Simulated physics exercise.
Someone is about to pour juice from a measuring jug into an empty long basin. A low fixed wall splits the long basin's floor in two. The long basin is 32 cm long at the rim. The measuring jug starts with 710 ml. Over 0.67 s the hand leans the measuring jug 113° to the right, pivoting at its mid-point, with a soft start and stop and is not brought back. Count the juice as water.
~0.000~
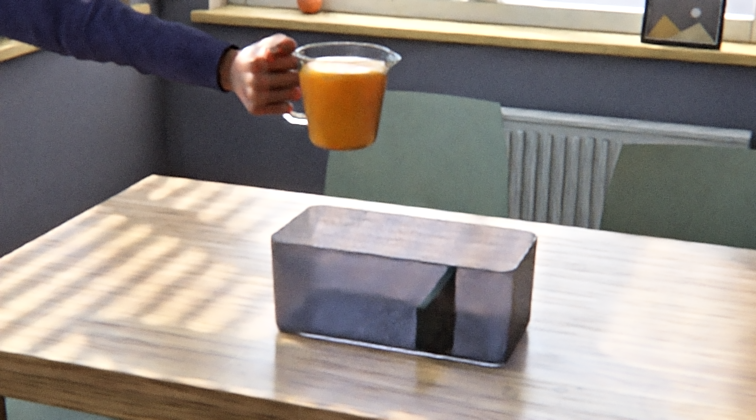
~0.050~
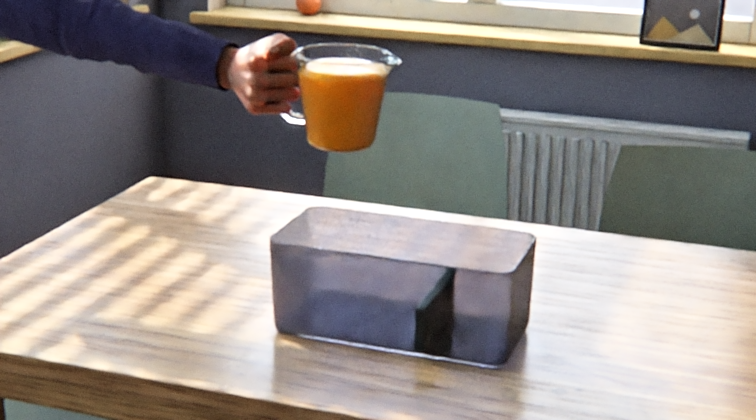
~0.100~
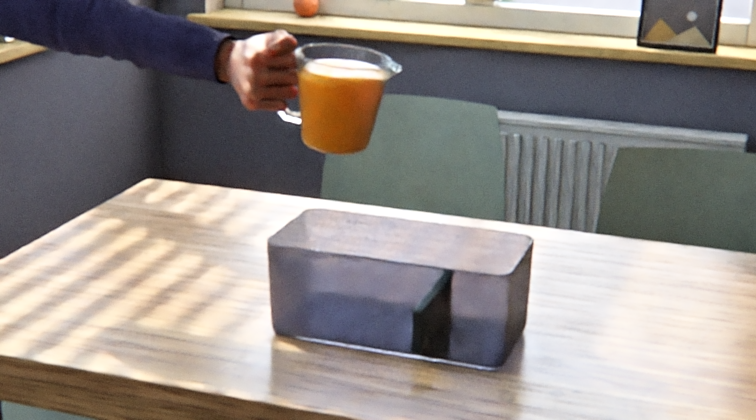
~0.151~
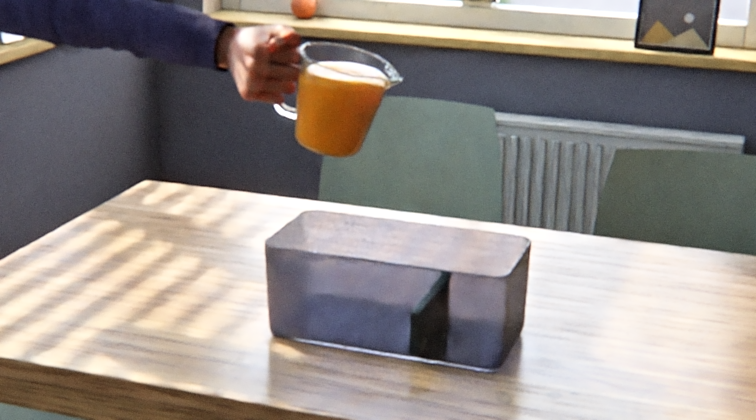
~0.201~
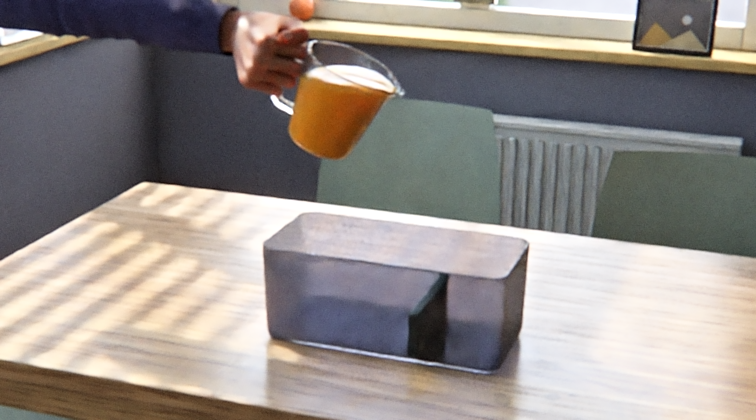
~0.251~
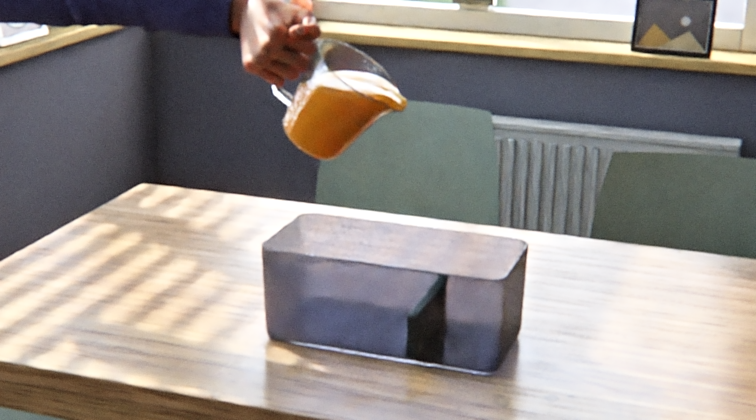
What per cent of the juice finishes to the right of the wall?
Roughly 40 per cent is past the wall.
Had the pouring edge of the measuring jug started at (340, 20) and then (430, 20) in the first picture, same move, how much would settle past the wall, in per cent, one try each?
First 5, then 75 per cent.
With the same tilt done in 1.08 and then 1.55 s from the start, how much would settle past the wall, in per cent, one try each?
In turn about 65 and 75 per cent.
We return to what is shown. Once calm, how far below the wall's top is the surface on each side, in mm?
Some 46 mm on the left and 42 mm on the right.
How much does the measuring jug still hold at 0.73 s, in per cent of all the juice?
Some 3 per cent.
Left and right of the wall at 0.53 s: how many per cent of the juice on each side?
Near 1 on the left, 24 on the right.
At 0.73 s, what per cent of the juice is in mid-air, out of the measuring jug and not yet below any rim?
About 14 per cent.
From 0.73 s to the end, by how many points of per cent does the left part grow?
About 14 per cent.
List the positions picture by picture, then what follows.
In the first frame, it leans 0°; its right rim is at (400, 59); the juice meets the walls at (305, 62) and (387, 69); the long basin's rim runs from (290, 222) to (526, 254); the wall's top is at (438, 289).
In the second frame, it leans 2°; its right rim is at (400, 62); the juice meets the walls at (305, 63) and (387, 72).
In the third frame, it leans 6°; its right rim is at (400, 69); the juice meets the walls at (305, 64) and (386, 76).
In the fourth frame, it leans 14°; its right rim is at (401, 80); the juice meets the walls at (306, 65) and (389, 81).
In the fifth frame, it leans 23°; its right rim is at (403, 94); the juice meets the walls at (308, 72) and (396, 87).
In the sixth frame, it leans 35°; its right rim is at (403, 110); the juice meets the walls at (303, 84) and (398, 97); 1 per cent is over the edge.
After 0.53 s the tilt is 101° and 41 per cent is still to pour, 1 is left of the wall and 24 right of it.
After 0.73 s the tilt is 113° and 3 per cent is still to pour, 42 is left of the wall and 40 right of it.
After 0.94 s the tilt is 113° and 0 per cent is still to pour, 55 is left of the wall and 39 right of it.
After 1.17 s the tilt is 113° and 0 per cent is still to pour, 56 is left of the wall and 40 right of it.
In the end 56 per cent lies left of the wall, 40 right of it and 4 outside.
